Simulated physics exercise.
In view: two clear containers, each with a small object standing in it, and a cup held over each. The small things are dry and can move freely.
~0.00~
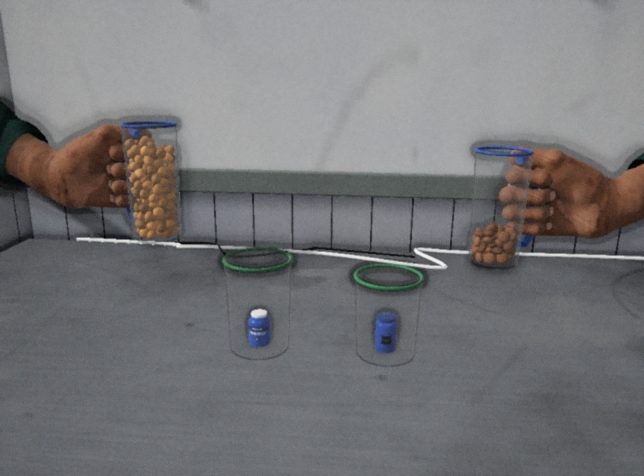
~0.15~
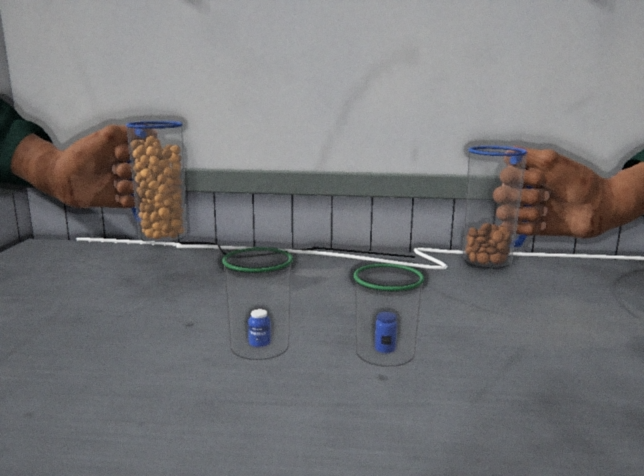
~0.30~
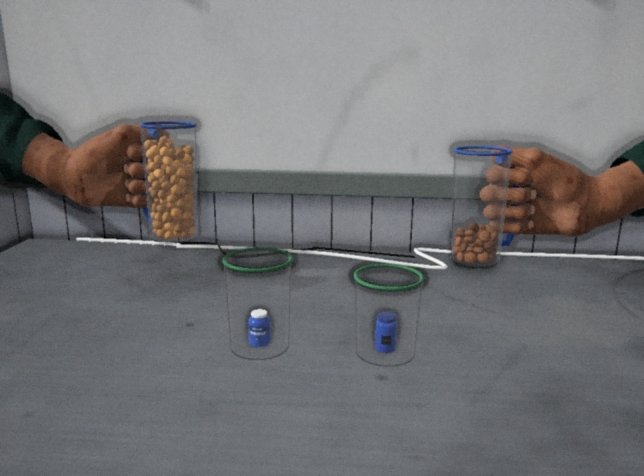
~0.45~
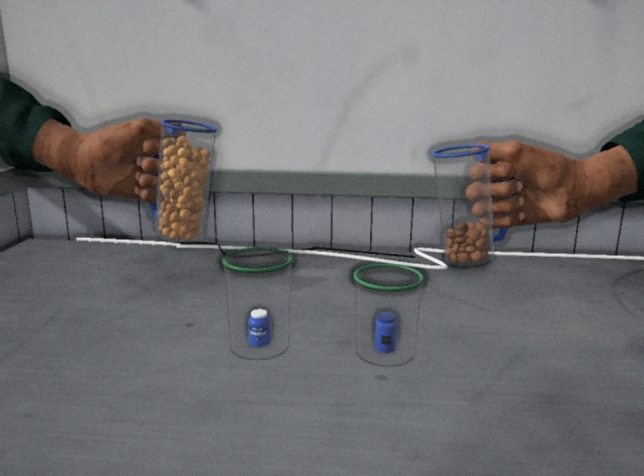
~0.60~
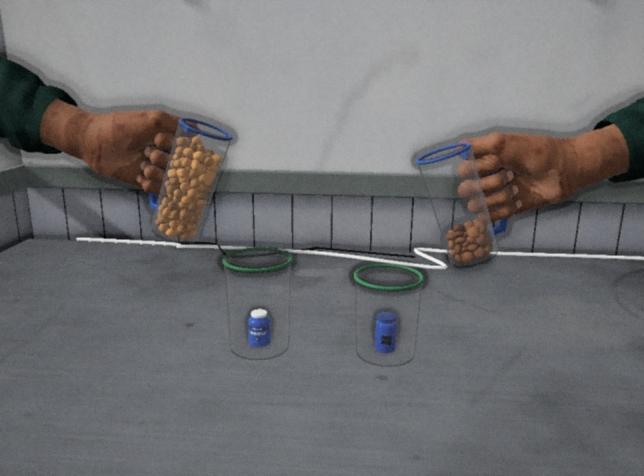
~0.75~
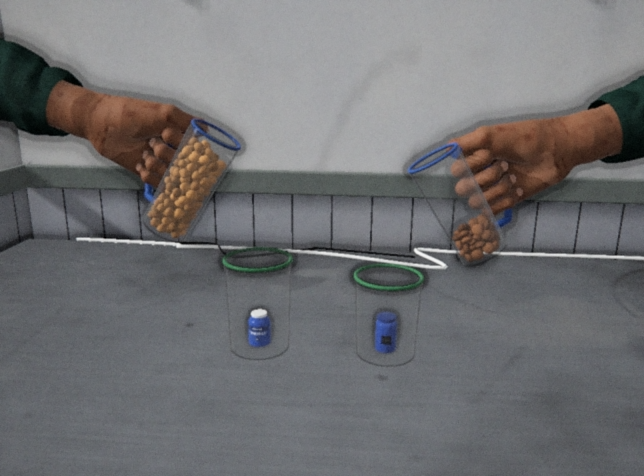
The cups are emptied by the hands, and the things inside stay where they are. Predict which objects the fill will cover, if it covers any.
Covered or not: Left thing - covered; right thing - not covered.
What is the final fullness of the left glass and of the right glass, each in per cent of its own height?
Estimates: Left some 60; right some 30.
After 1.21 s, left glass empty, all of its cupful still in the cup; right glass empty, all of its cupful still in the cup.
After 1.69 s, left glass nearly empty, nearly all of its cupful still in the cup; right glass empty, all of its cupful still in the cup.
After 2.27 s, left glass half full, none of its cupful still in the cup; right glass a quarter full, none of its cupful still in the cup.
In the end (2.8 s), left glass two thirds full (surface near (259, 293)), nothing beside it; right glass a third full (surface near (386, 326)), nothing beside it; the left thing is covered; the right thing is still showing.
